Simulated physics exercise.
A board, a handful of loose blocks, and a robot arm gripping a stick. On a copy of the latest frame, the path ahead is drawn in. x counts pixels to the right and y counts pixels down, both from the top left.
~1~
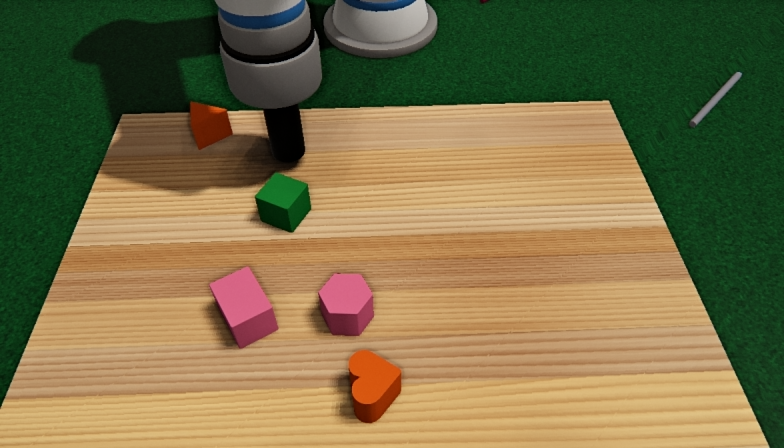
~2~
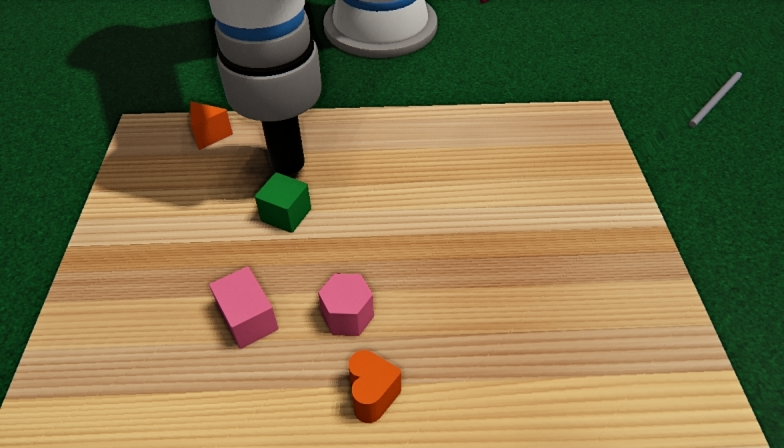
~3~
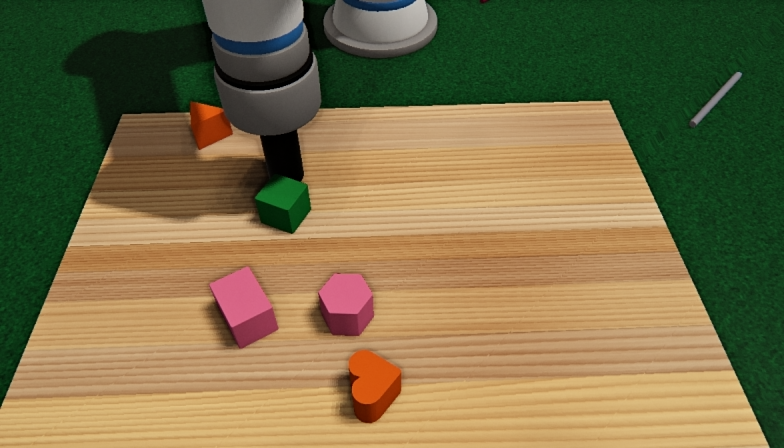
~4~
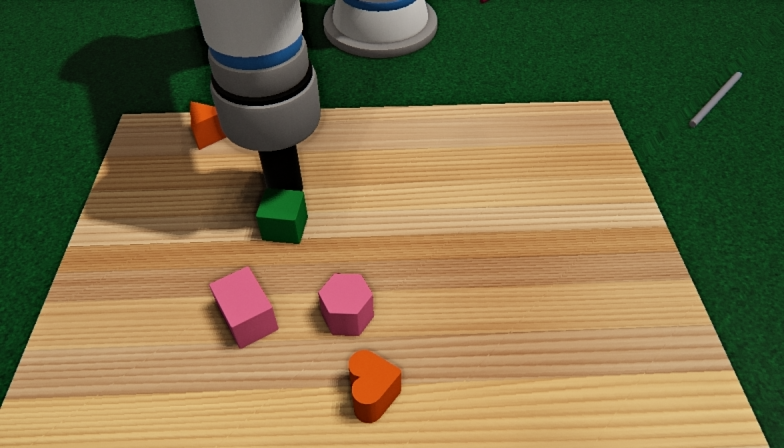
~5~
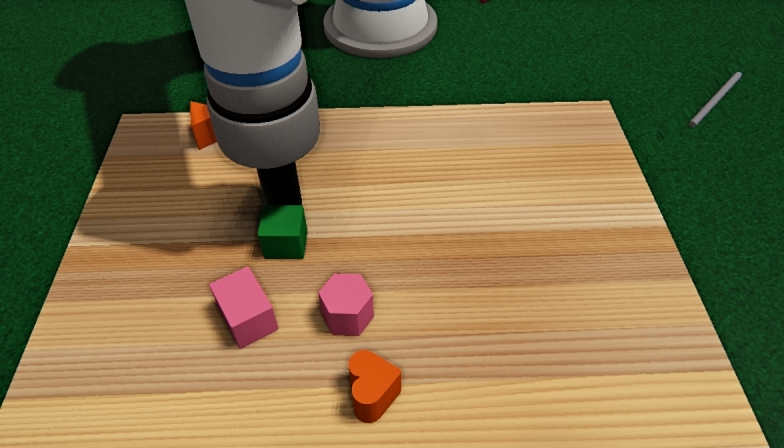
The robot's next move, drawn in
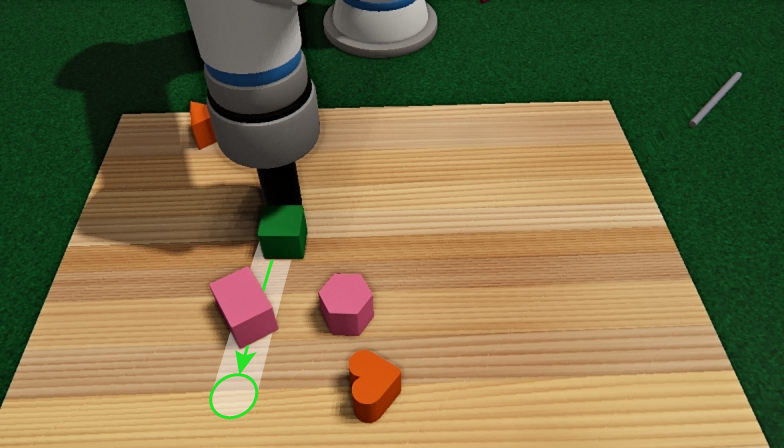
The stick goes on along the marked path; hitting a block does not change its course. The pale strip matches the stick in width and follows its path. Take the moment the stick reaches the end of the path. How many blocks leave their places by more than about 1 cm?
My count: 2.
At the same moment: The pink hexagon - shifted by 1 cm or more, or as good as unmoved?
By the time the path is finished, it has hardly shifted at all.
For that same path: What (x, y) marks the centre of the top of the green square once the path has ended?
Around pixel (293, 299).
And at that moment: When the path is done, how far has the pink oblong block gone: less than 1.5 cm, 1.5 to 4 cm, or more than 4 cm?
Over 4 cm.
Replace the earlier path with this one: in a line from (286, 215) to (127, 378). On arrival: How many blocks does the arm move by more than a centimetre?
Blocks that move over 1 cm: One.
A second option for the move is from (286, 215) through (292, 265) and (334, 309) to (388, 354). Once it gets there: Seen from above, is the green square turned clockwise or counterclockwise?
Viewed from the top, it goes clockwise.
The drawn path runs straight from (286, 215) to (234, 396).
What follows on the original path. One third of the way, stick at (268, 259); green square at (281, 273), turned 40° anticlockwise.
Two thirds of the way, stick at (251, 318); pink oblong block at (216, 338), turned 20° anticlockwise; green square at (293, 298), turned 80° anticlockwise.
At the end, stick at (231, 389); pink oblong block at (175, 396), turned 10° clockwise; green square at (293, 299), turned 85° anticlockwise; pink hexagon not moved.
